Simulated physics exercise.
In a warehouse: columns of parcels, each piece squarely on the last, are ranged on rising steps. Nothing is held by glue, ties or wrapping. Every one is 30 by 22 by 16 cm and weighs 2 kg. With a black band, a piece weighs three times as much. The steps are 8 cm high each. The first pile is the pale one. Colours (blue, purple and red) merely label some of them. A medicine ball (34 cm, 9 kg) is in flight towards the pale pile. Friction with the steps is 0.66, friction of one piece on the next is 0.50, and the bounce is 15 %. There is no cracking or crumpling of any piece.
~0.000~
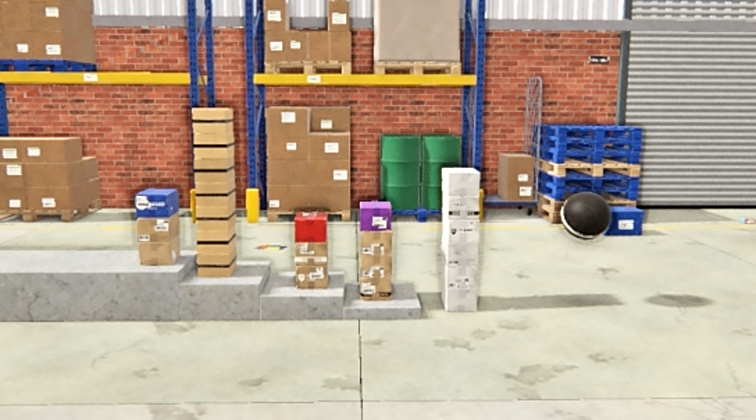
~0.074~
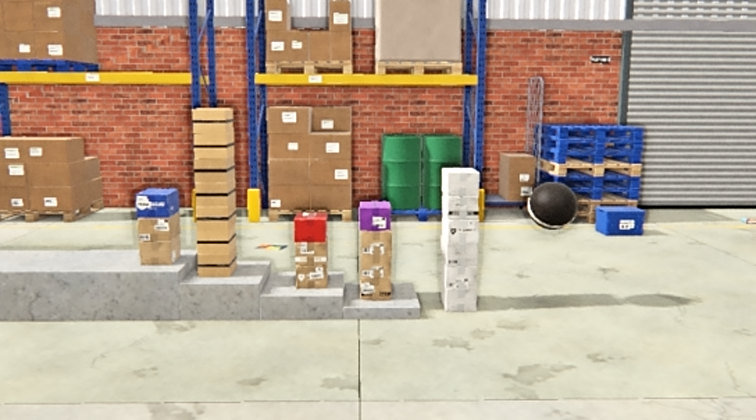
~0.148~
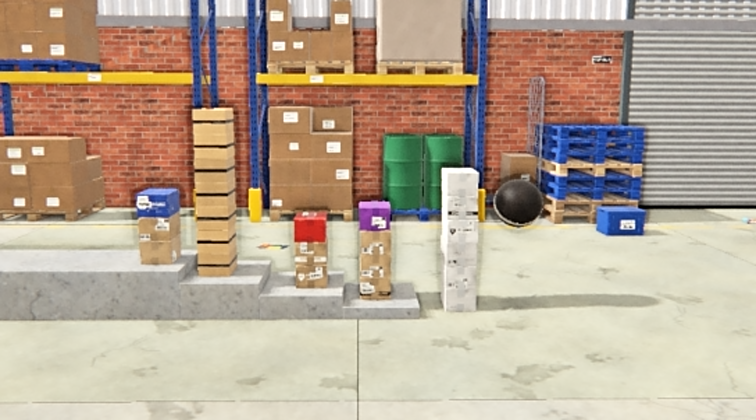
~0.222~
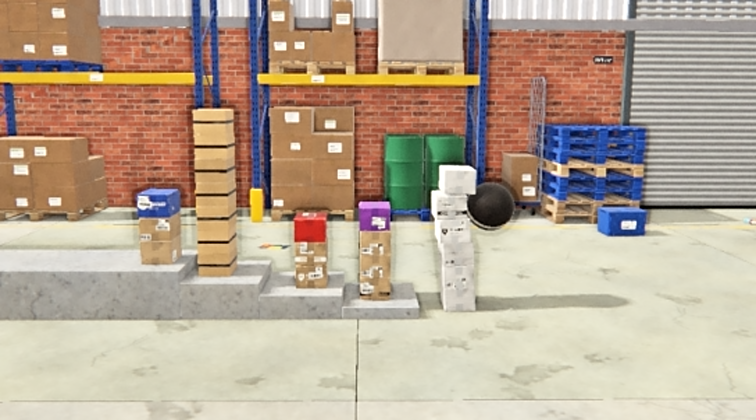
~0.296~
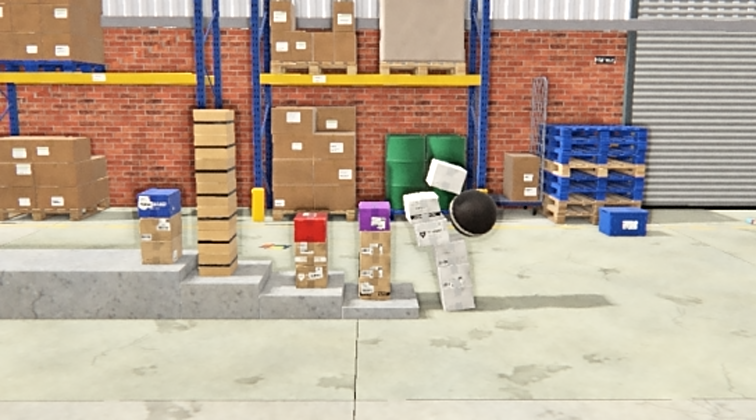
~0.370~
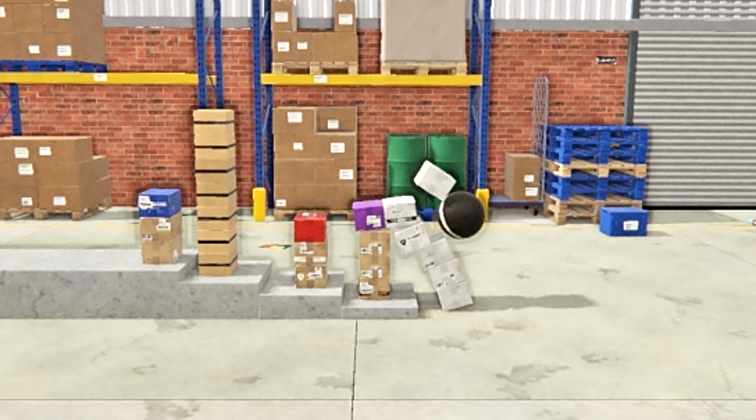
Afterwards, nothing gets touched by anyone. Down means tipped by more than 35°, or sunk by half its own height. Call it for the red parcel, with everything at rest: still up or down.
Falls.
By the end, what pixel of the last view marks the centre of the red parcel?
Look around pixel (252, 249) in the last frame.
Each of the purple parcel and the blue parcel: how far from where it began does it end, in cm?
Purple 70, blue 0.
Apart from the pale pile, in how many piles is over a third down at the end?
The count is 2.
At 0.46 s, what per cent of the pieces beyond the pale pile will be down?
0 %.
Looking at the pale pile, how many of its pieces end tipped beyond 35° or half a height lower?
I count 6 pale pieces.
By 0.46 s, 1 of the pale pile down; none of the 17 other parcels down, 3 disturbed; red parcel unmoved; purple parcel tilted 4°.
By 0.64 s, 6 of the pale pile down; none of the 17 other parcels down, 7 disturbed; red parcel tilted 7°; purple parcel tilted 9°.
By 0.98 s, 6 of the pale pile down; 4 of the 17 other parcels down; red parcel tilted 36°, 14 cm lower; purple parcel tilted 14°, 8 cm lower.
When it is over (2.1 s), 6 of the pale pile down; 5 of the 17 other parcels down; red parcel tilted 37°, 15 cm lower; purple parcel tilted 37°, 9 cm lower; blue parcel unmoved. In pixels of the last frame, middles, red parcel near (252, 249), purple parcel near (275, 230).
